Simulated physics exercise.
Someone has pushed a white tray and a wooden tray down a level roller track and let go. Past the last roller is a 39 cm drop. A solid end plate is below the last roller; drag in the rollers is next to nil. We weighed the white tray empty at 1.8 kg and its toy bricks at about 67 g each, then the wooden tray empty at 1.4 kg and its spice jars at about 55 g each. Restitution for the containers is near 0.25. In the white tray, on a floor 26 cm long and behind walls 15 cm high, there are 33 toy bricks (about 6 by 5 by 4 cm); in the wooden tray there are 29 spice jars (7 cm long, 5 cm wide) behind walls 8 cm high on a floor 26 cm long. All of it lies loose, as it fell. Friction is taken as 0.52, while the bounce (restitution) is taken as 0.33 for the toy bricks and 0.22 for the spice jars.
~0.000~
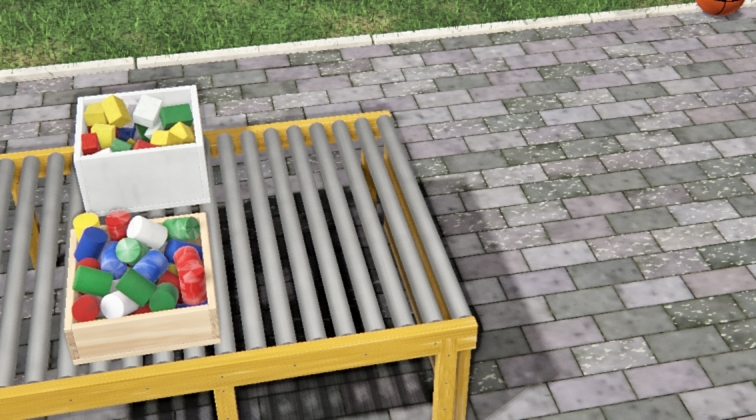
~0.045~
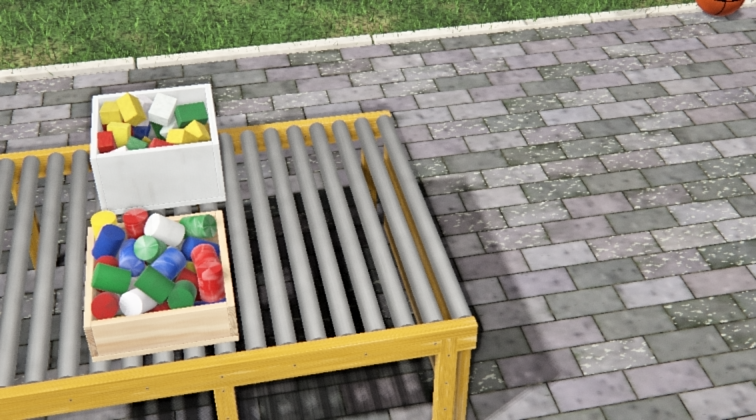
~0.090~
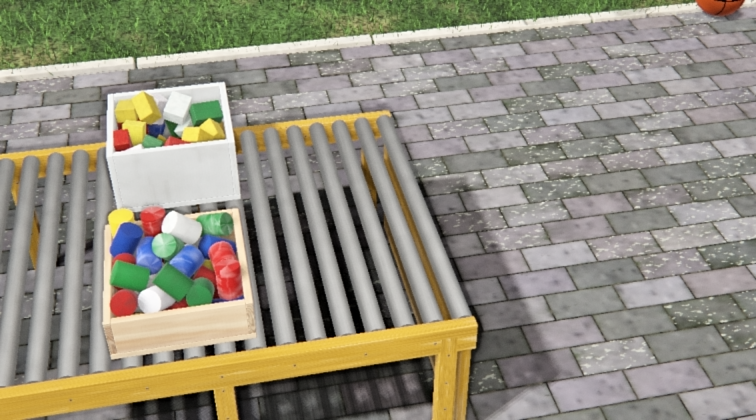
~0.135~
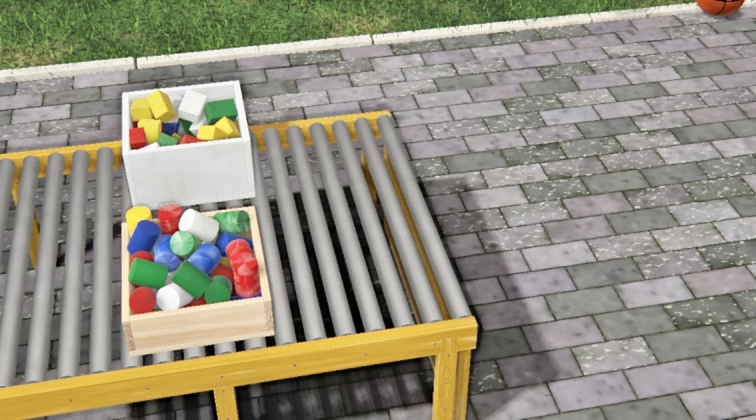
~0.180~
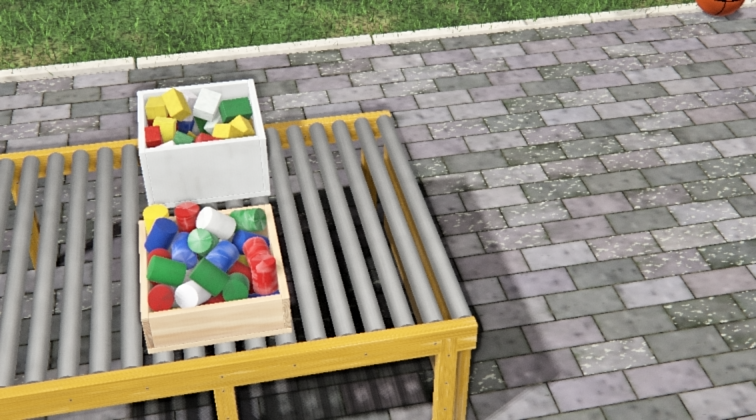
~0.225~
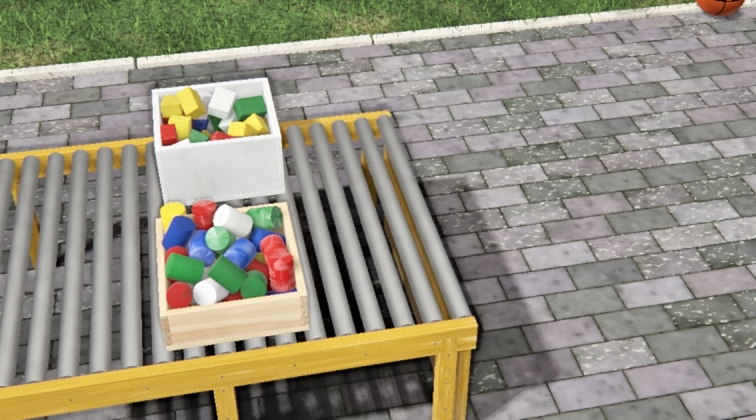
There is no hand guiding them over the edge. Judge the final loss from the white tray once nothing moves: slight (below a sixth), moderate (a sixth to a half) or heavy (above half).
Heavy, above half.
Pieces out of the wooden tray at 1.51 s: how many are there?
Wooden tray: Roughly 14 out by then.
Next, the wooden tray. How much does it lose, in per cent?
Loss for the wooden tray - 50 per cent.
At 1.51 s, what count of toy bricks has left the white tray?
Count: Close to 18.
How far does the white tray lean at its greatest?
95°.
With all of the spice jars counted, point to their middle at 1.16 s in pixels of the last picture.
Pixel (553, 304), give or take.
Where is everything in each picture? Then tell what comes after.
In the first picture (places track the rim corner closest to us here), white tray (80, 158); wooden tray (72, 326); 48 cm to the end; all still inside.
The second picture shows white tray (97, 156); wooden tray (91, 324); 44 cm to the end.
The third picture shows white tray (113, 154); wooden tray (110, 321); 41 cm to the end.
The fourth picture shows white tray (129, 152); wooden tray (129, 318); 37 cm to the end.
The fifth picture shows white tray (145, 150); wooden tray (148, 315); 34 cm to the end.
The sixth picture shows white tray (161, 149); wooden tray (167, 313); 30 cm to the end; all still inside.
After 0.60 s, the overhang begins.
After 0.96 s, the white tray leans 11° with 0 of 33 out and the wooden tray leans 9° with 0 of 29 out.
After 1.16 s, the white tray leans 57° with 0 of 33 out and the wooden tray leans 54° with 9 of 29 out.
After 1.51 s, the white tray has gone over with 18 of 33 out and the wooden tray leans 58° with 14 of 29 out.
Final count (at 1.95 s), the white tray has gone over with 21 of 33 out and the wooden tray is level with 15 of 29 out. Asked share, 21 of 33, 64 per cent.
